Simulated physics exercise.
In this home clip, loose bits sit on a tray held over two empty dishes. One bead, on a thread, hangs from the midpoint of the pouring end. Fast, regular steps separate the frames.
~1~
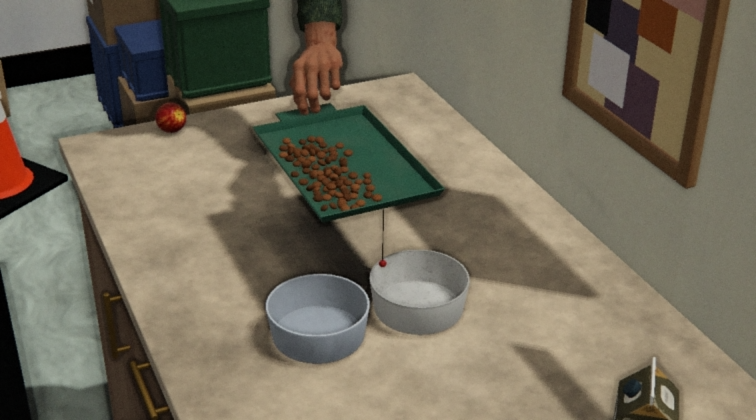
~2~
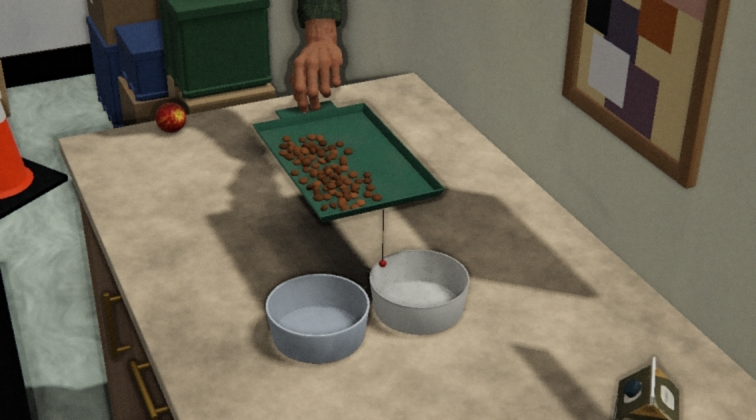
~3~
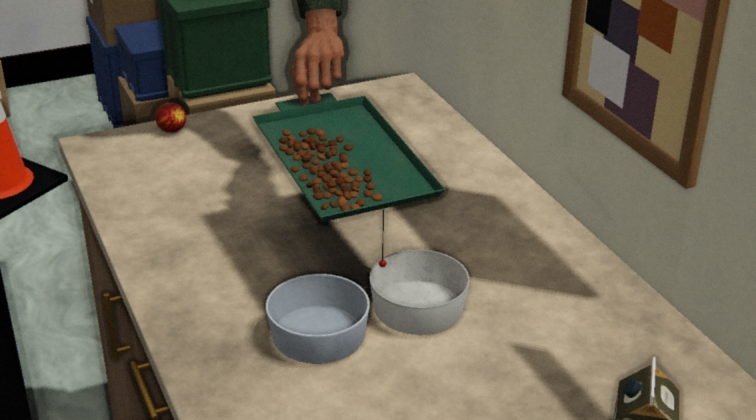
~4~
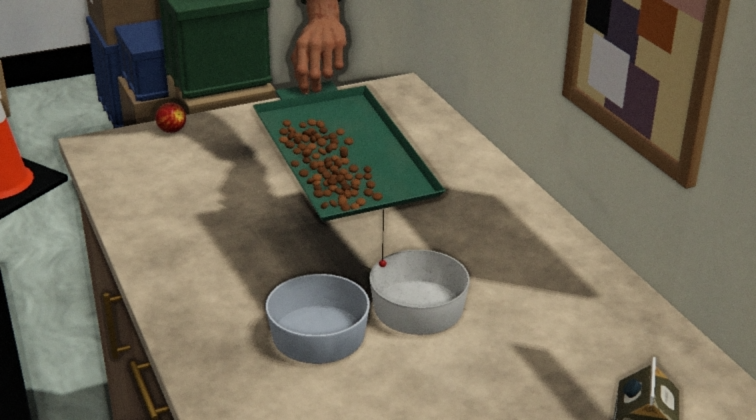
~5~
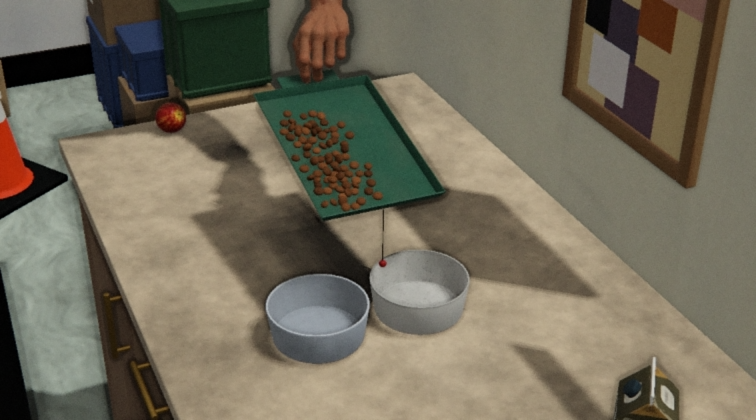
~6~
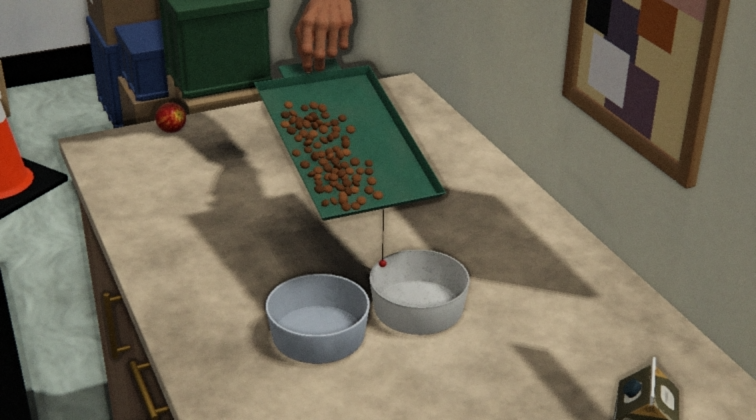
A green tray scattered with brown bits of kibble, most toward its left side, is held by a hand above a mottled beige counter, seen from above at an angle. Below sit a blue-grey dish and a paler grey one, with a red bead hanging on a thread, a red ball behind and boxes beyond. The hand slowly raises the tray's far end, tilting it gradually, while the camera stays still.
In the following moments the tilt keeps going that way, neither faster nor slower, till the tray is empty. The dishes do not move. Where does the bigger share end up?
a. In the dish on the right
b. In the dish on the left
In the dish on the right (a).
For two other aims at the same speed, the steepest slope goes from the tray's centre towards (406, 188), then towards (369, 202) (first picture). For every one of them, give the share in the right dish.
In turn 80 and 30 in a hundred.
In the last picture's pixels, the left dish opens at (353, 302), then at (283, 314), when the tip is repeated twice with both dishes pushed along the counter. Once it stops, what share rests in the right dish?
40% for the first placement, 70% for the second.
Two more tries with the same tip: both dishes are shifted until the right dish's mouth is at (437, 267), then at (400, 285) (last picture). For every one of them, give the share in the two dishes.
You'd see roughly 80 per cent first and roughly 70 per cent second.
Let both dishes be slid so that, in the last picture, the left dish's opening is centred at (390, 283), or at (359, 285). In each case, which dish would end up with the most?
Case one: The dish at left. Case two: The dish at left.
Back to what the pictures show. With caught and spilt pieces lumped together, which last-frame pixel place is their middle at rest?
Last view, resting centre - approx. (409, 314).
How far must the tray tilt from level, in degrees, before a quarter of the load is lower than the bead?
It's turned some 70 degrees by then.
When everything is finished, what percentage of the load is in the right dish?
Around 70 in every hundred pieces.
Soon, tray tipped steeply; about two thirds on the tray; a stray few in the left dish; a stray few in the right dish; about a quarter in the air.
A while on, tray tipped past a quarter turn; about a quarter in the left dish; about two thirds in the right dish; a small part outside both; a stray few in the air.
Towards the end, tray tipped past a quarter turn; about a quarter in the left dish; about two thirds in the right dish; a small part outside both.
Finally, tray tipped past a quarter turn; about a quarter in the left dish; about two thirds in the right dish; a small part outside both.
